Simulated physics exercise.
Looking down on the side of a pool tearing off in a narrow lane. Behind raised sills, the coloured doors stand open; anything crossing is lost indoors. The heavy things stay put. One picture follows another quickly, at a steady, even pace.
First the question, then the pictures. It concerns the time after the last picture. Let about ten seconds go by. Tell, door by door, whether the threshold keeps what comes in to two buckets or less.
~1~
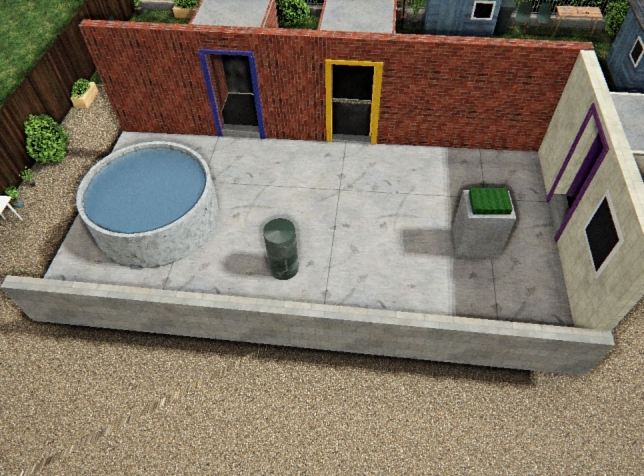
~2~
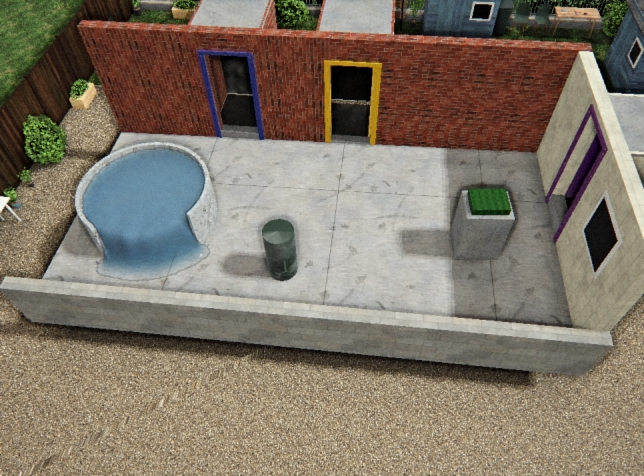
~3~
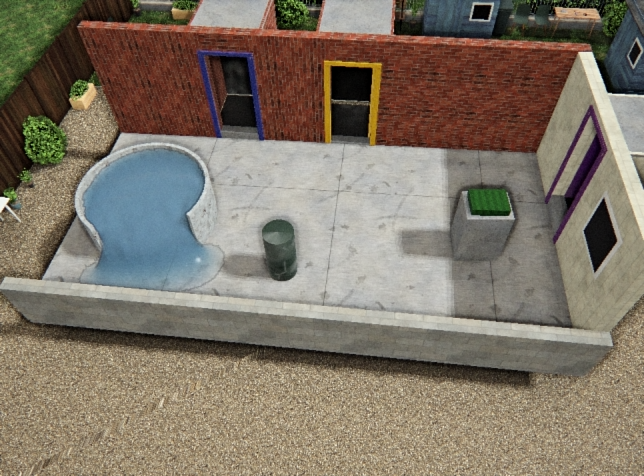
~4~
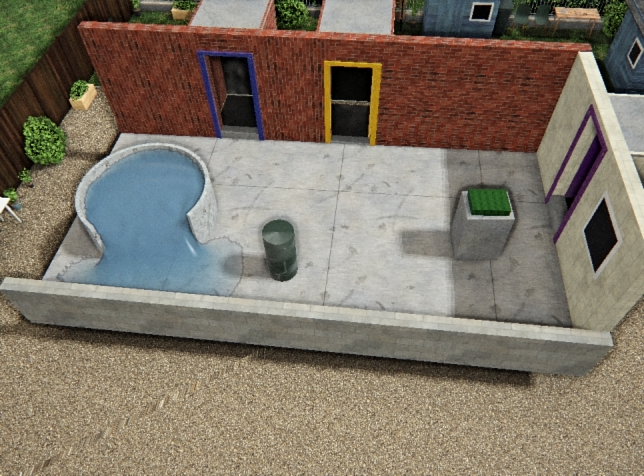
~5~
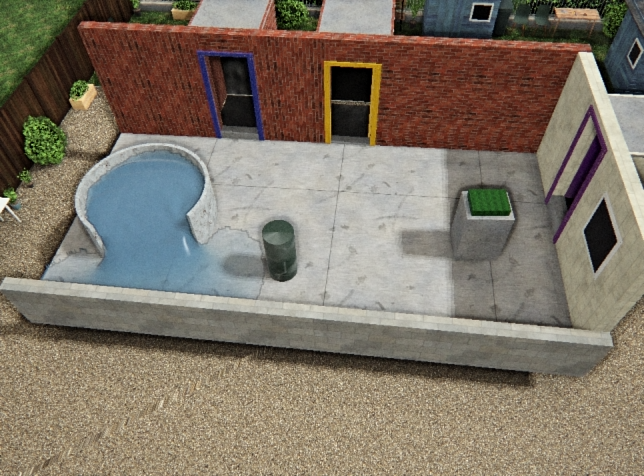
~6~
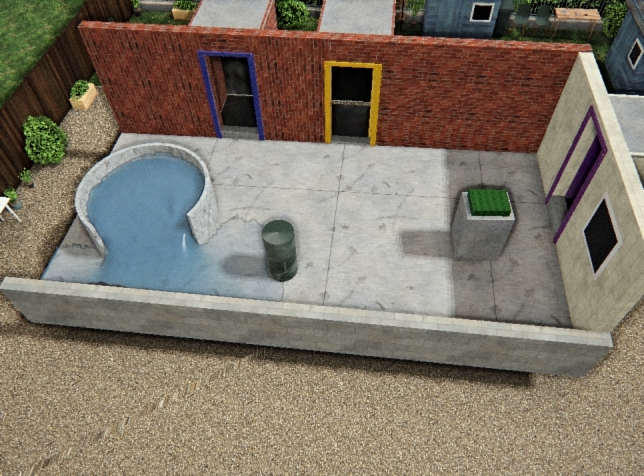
The blue door will not count as flooded. The purple door will not count as flooded. The yellow door will count as flooded.
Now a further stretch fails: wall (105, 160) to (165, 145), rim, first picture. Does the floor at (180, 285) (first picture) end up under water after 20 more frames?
There: Dry.
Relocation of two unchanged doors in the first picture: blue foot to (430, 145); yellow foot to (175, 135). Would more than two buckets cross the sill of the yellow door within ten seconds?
One by one: The yellow one keeps below it.
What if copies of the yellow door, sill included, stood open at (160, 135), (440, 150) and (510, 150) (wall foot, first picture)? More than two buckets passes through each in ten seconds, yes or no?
Stays within it; exceeds it; exceeds it.
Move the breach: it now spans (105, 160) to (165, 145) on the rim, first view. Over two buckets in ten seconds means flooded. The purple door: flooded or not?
Note: Purple door misses the line.
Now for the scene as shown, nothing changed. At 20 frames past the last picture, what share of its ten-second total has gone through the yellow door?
Result: 0 % of the ten-second total.
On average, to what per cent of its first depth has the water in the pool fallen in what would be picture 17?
Some 36 per cent.
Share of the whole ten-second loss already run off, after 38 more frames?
80 per cent.
A moment on, water covers 20 % of the floor; the blue door not reached, the purple door not reached, the yellow door not reached.
Next, water covers 40 % of the floor; the blue door not reached, the purple door not reached, the yellow door not reached.
Then, water covers 70 % of the floor; the blue door not reached, the purple door wet at the sill, nothing in, the yellow door not reached.
Later, water covers 90 % of the floor; the blue door wet at the sill, nothing in, the purple door wet at the sill, nothing in, the yellow door over two buckets in.
In the end, water covers 95 % of the floor; the blue door wet at the sill, nothing in, the purple door wet at the sill, nothing in, the yellow door over two buckets in.
